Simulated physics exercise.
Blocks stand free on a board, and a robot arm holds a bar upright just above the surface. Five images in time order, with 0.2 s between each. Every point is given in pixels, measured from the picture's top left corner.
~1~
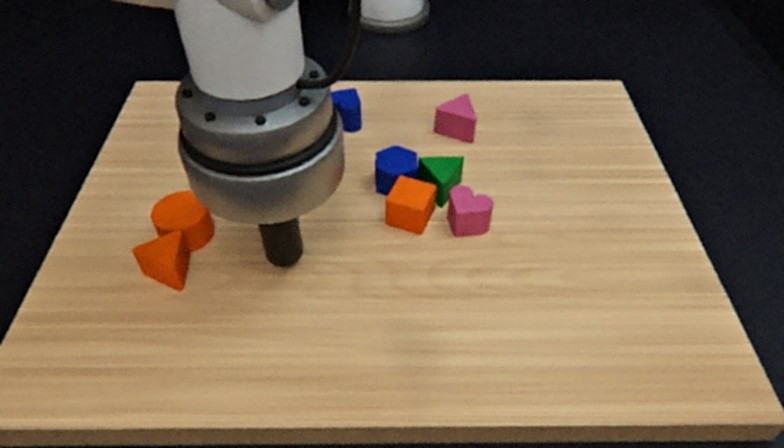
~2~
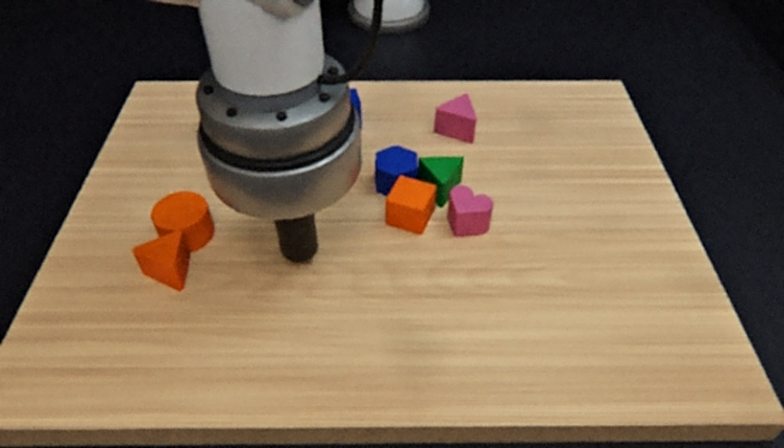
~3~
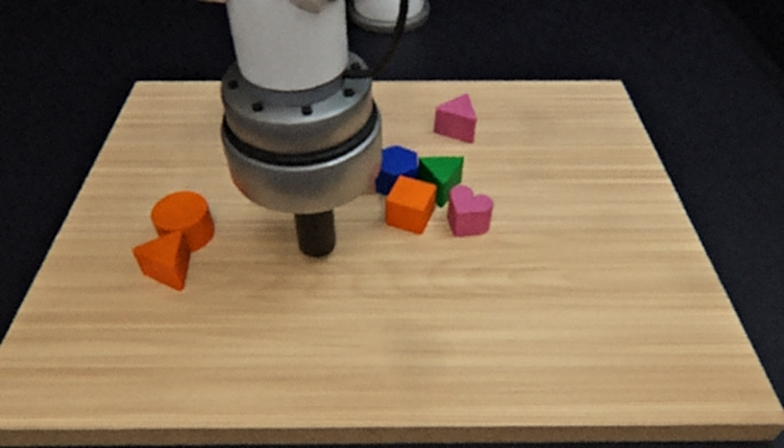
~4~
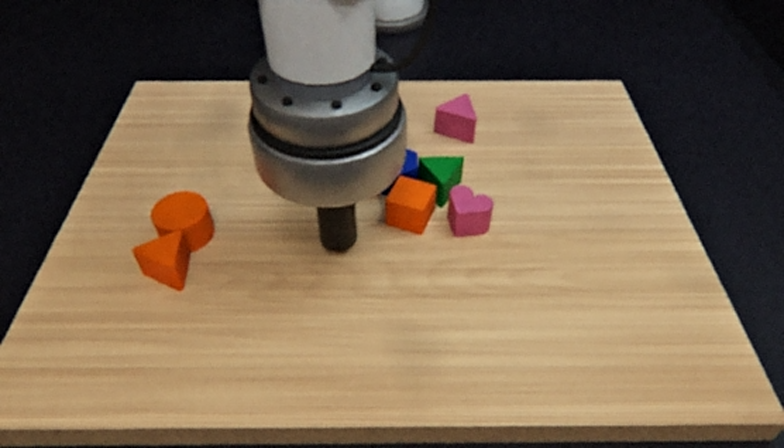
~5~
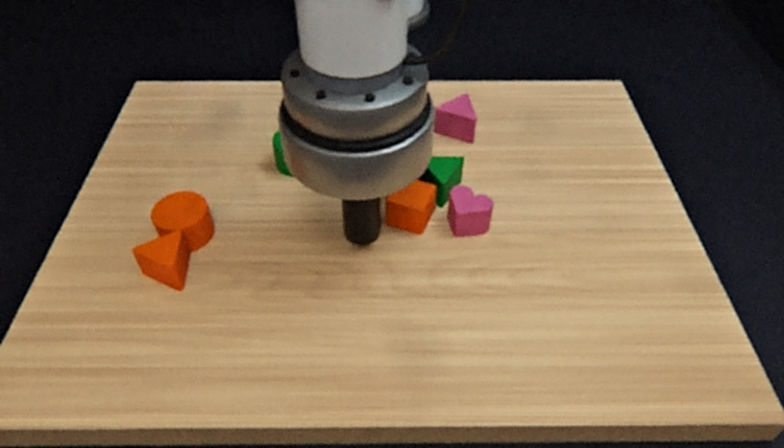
A robot arm with a grey, dark-tipped end glides steadily rightward above a pale wooden board, seen from a fixed, raised view against a dark background. An orange disc and triangle sit at left, while blue, green, orange and pink blocks cluster right of centre, with a pink triangle behind. The upright bar nears the orange square block, and no block moves.
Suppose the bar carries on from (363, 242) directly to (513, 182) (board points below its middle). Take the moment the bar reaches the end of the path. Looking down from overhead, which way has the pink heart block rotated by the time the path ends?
Short answer: Clockwise.
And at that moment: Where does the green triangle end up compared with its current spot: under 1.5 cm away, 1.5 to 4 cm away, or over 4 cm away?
Goes over 4 cm.
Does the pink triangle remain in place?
Going by the path, no.
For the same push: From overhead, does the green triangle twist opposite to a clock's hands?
I'd say yes.
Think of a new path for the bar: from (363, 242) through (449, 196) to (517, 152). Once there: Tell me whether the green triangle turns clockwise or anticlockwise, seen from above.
Anticlockwise.
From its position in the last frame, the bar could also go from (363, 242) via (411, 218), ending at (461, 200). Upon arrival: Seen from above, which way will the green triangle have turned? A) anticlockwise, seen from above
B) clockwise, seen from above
A.
What follows on the original path. One third of the way, bar (418, 211); orange square block (441, 176), turned 15° clockwise; green triangle (454, 156), turned 25° anticlockwise.
Two thirds of the way, bar (469, 191); orange square block (478, 153), turned 20° anticlockwise; green triangle (470, 132), turned 55° anticlockwise; pink heart block (489, 198), turned 65° clockwise.
At the end, bar (515, 172); orange square block (494, 138), turned 45° anticlockwise; green triangle (473, 122), turned 85° anticlockwise; pink triangle (458, 100), turned 15° anticlockwise; pink heart block (490, 198), turned 70° clockwise.
